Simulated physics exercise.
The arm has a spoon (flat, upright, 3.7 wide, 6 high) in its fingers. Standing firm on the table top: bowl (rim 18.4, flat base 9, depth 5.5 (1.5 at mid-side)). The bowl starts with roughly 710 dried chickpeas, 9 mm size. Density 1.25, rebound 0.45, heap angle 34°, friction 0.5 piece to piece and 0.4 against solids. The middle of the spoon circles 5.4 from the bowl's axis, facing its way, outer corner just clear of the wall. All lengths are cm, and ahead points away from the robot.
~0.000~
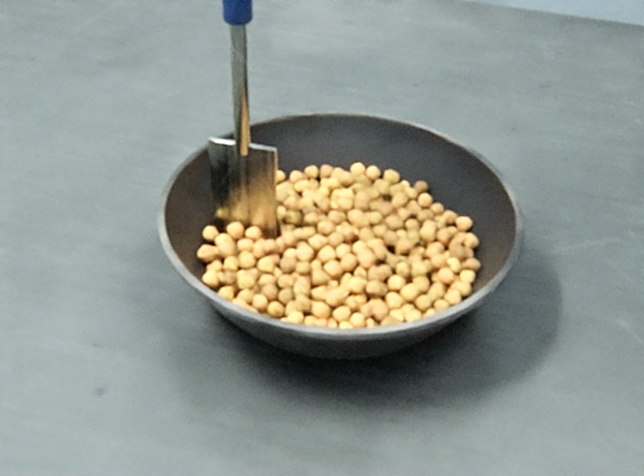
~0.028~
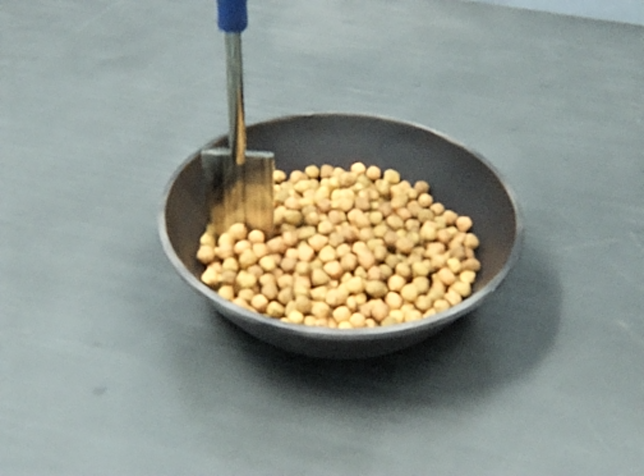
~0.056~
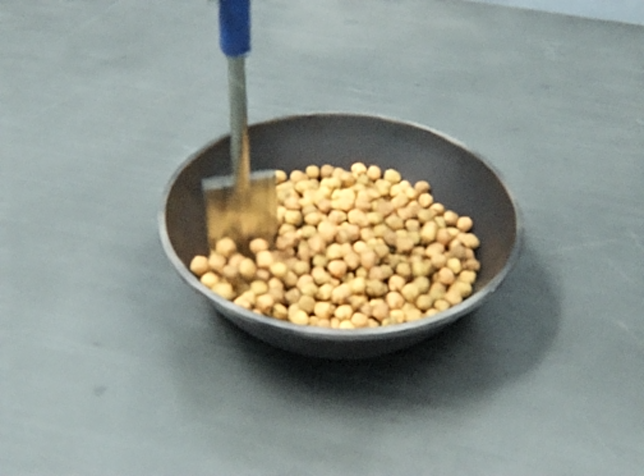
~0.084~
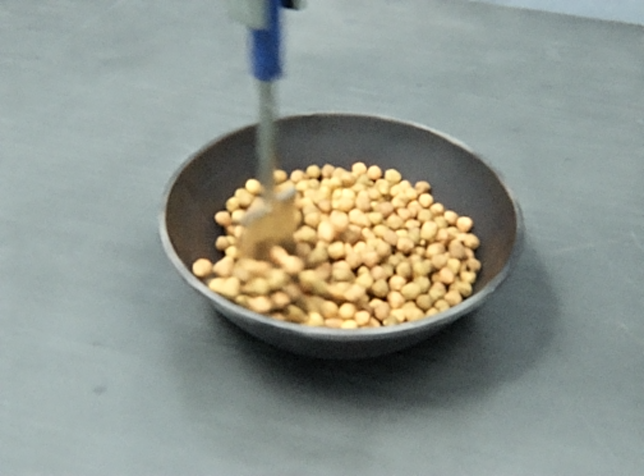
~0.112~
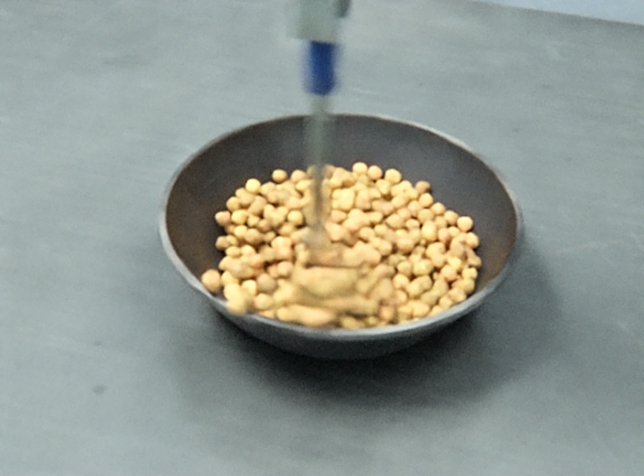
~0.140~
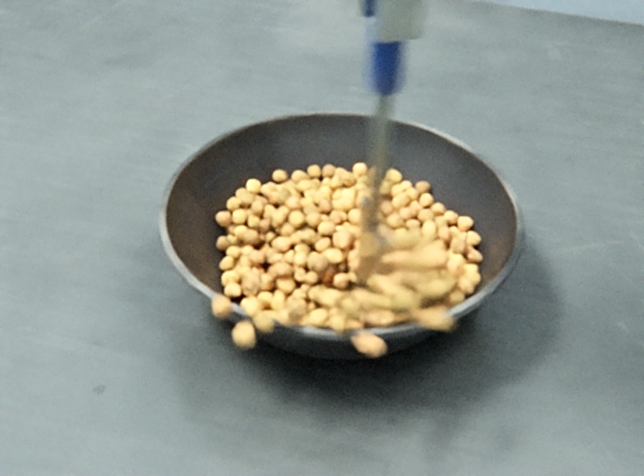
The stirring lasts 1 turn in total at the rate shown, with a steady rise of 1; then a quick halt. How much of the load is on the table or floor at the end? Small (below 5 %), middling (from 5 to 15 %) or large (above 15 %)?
Answer: Large; above 15 % of the dried chickpeas finish on the table or floor.
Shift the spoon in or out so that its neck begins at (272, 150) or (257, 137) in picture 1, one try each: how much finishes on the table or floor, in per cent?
About 25 and 30 per cent.
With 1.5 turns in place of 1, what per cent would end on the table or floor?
It would be near 25 per cent.
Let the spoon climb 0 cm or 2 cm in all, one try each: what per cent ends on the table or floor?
About 35 and 10 per cent.
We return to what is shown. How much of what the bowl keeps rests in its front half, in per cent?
About 50 per cent.
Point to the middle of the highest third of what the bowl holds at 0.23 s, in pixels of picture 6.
Around (390, 208).
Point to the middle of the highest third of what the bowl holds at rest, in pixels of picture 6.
Near (320, 252).
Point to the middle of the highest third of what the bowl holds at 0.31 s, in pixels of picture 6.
Near (314, 203).
After 0.23 s, 208° round, highest piece 13 above the table; 649 in the bowl, 6 on the table or floor, 57 in flight or on the tool.
After 0.31 s, 296° round, highest piece 13 above the table; 602 in the bowl, 45 on the table or floor, 65 in flight or on the tool.
After 0.56 s, 0° round, highest piece 5 above the table; 565 in the bowl, 146 on the table or floor, 1 in flight or on the tool.
After 1.26 s, 0° round, highest piece 5 above the table; 565 in the bowl, 147 on the table or floor.
In the end, 565 in the bowl, 147 on the table or floor. That is 21 % on the table or floor.
